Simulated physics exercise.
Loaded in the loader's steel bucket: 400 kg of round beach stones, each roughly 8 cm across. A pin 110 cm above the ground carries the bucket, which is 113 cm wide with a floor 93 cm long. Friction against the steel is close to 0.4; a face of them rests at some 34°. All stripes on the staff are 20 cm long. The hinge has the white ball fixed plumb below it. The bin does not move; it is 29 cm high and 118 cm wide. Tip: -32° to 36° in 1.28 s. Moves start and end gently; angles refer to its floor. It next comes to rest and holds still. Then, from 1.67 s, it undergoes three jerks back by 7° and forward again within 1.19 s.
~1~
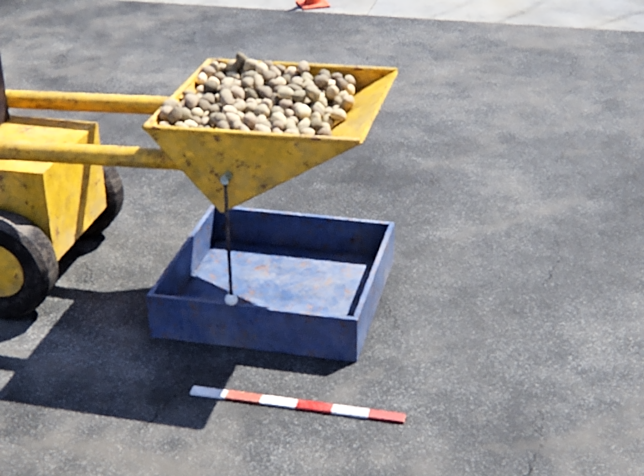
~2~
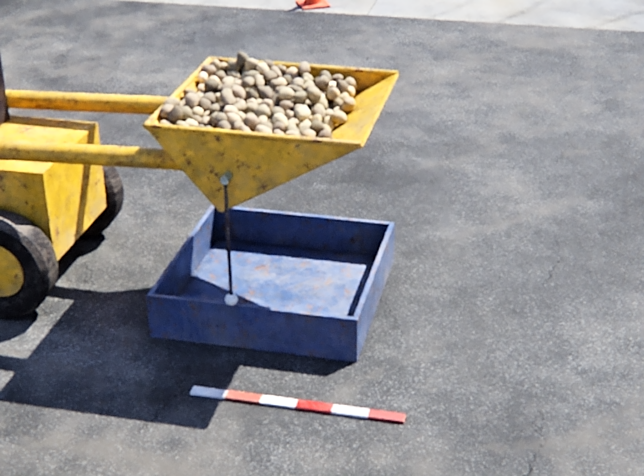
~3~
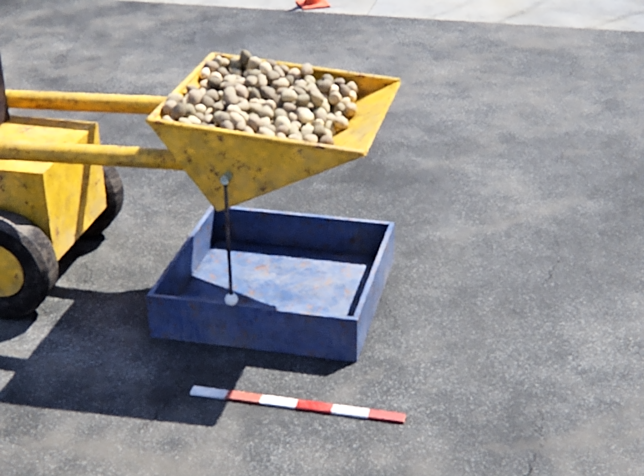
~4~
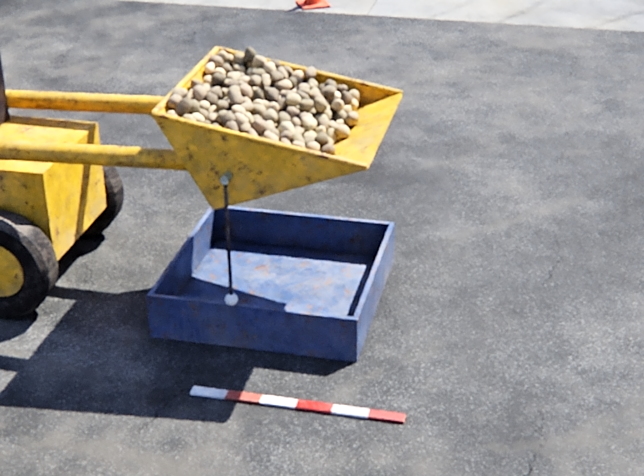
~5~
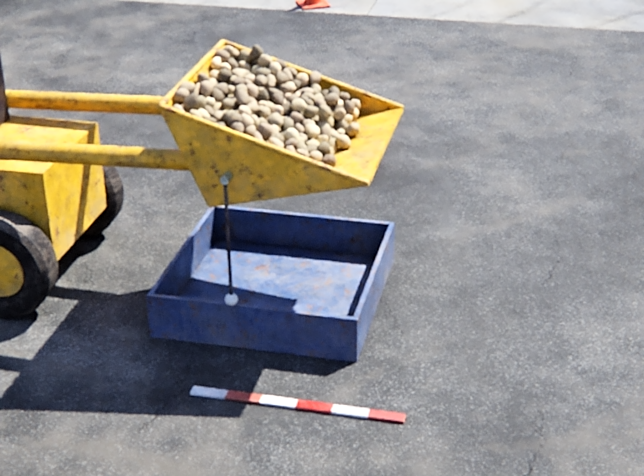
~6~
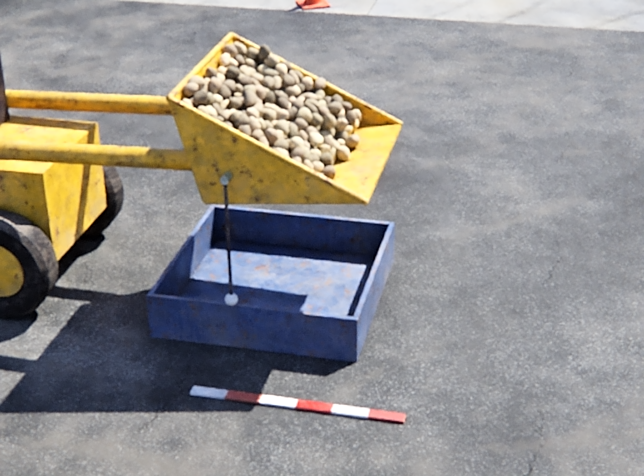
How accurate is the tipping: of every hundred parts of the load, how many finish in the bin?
Close to 10 in a hundred.
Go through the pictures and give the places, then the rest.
Lip at (361, 142), floor tilted -32°, highest stones at (270, 76), in the first frame.
The bucket is at -31°, its lip at (362, 145); the top of the load is at (246, 75), in the second frame.
The bucket is at -27°, its lip at (364, 154); the top of the load is at (231, 71), in the third frame.
Lip at (367, 167), floor tilted -21°, highest stones at (230, 63), in the fourth frame.
The bucket is at -14°, its lip at (368, 184); the top of the load is at (236, 59), in the fifth frame.
Lip at (367, 203), floor tilted -6°, highest stones at (235, 59), in the sixth frame.
A little later the floor is at 25°; 100 % in the bucket; the foremost stones are at (357, 215).
Then the floor is at 36°; 52 % in the bucket, 17 % in the bin, 32 % beside or beyond the bin; the foremost stones are at (445, 313).
Later still the floor is at 36°; 0 % in the bucket, 12 % in the bin, 88 % beside or beyond the bin; the foremost stones are past the picture's edge.
In the end the floor is at 36°; 0 % in the bucket, 12 % in the bin, 88 % beside or beyond the bin; the foremost stones are past the picture's edge.
